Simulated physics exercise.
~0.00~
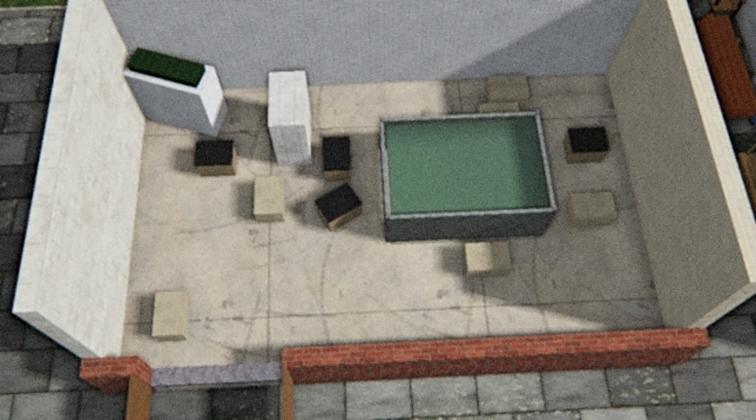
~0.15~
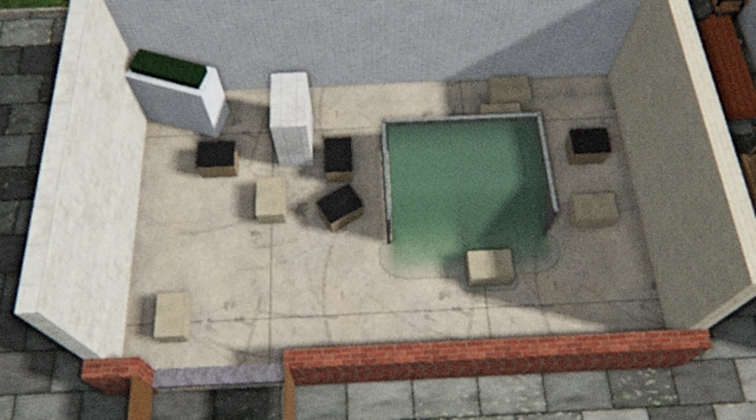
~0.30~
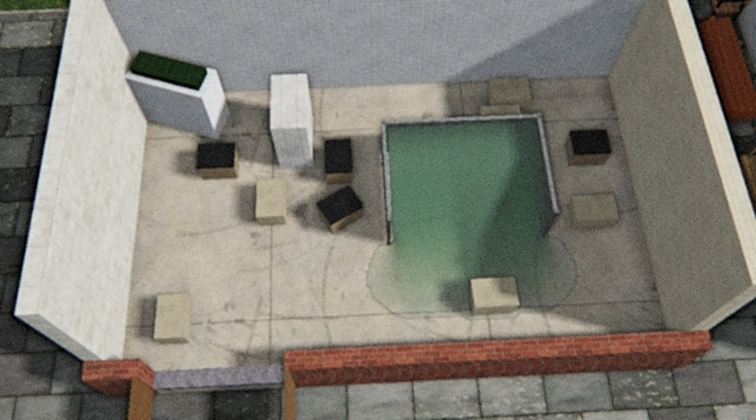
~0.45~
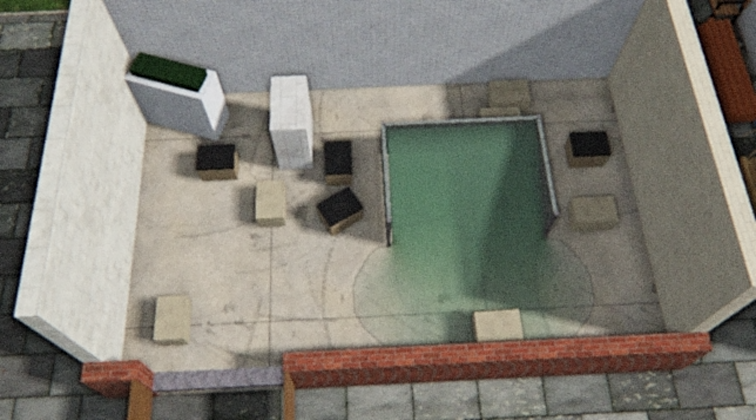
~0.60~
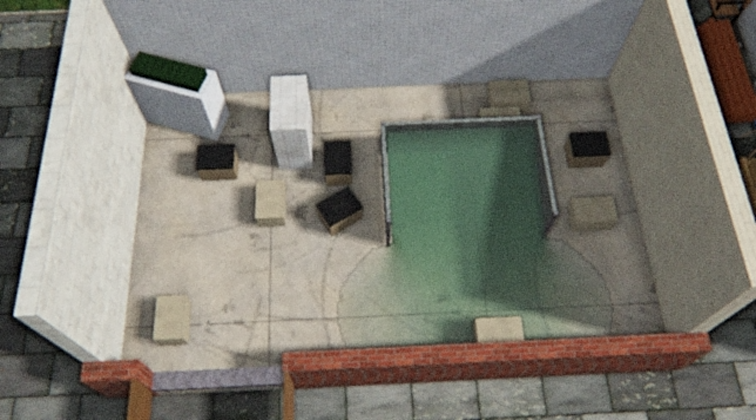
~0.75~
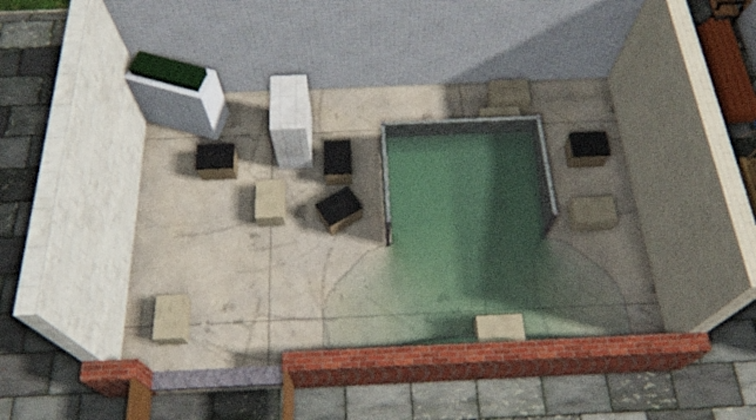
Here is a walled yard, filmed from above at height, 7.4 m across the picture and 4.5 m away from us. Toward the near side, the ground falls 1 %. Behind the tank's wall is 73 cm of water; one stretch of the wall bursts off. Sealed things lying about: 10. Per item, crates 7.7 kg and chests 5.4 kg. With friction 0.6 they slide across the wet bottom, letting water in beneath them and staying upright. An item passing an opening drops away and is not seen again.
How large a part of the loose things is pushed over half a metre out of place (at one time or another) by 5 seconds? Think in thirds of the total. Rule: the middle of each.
Middle third.
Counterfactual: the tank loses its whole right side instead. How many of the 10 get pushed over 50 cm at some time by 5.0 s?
Count: 7.
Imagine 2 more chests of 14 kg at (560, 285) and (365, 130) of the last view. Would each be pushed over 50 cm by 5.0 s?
In the order asked they come out beyond the limit, inside the limit.
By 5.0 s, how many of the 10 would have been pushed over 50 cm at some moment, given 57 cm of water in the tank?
5.
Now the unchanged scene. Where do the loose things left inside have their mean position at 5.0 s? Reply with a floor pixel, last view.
It sits at about (381, 175).
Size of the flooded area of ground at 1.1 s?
That flooded area is roughly 10.5 m2.
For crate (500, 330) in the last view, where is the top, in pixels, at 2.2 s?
About (565, 318), give or take.
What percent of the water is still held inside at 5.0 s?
94 %.
After 1.1 s 1 of 10 are over 50 cm from their spots; 1 afloat.
After 2.2 s 2 of 10 are over 50 cm from their spots; 1 afloat.
After 3.5 s 4 of 10 are over 50 cm from their spots; 4 afloat.
After 5.0 s 5 of 10 are over 50 cm from their spots, and 6 have been at some point; 8 afloat.
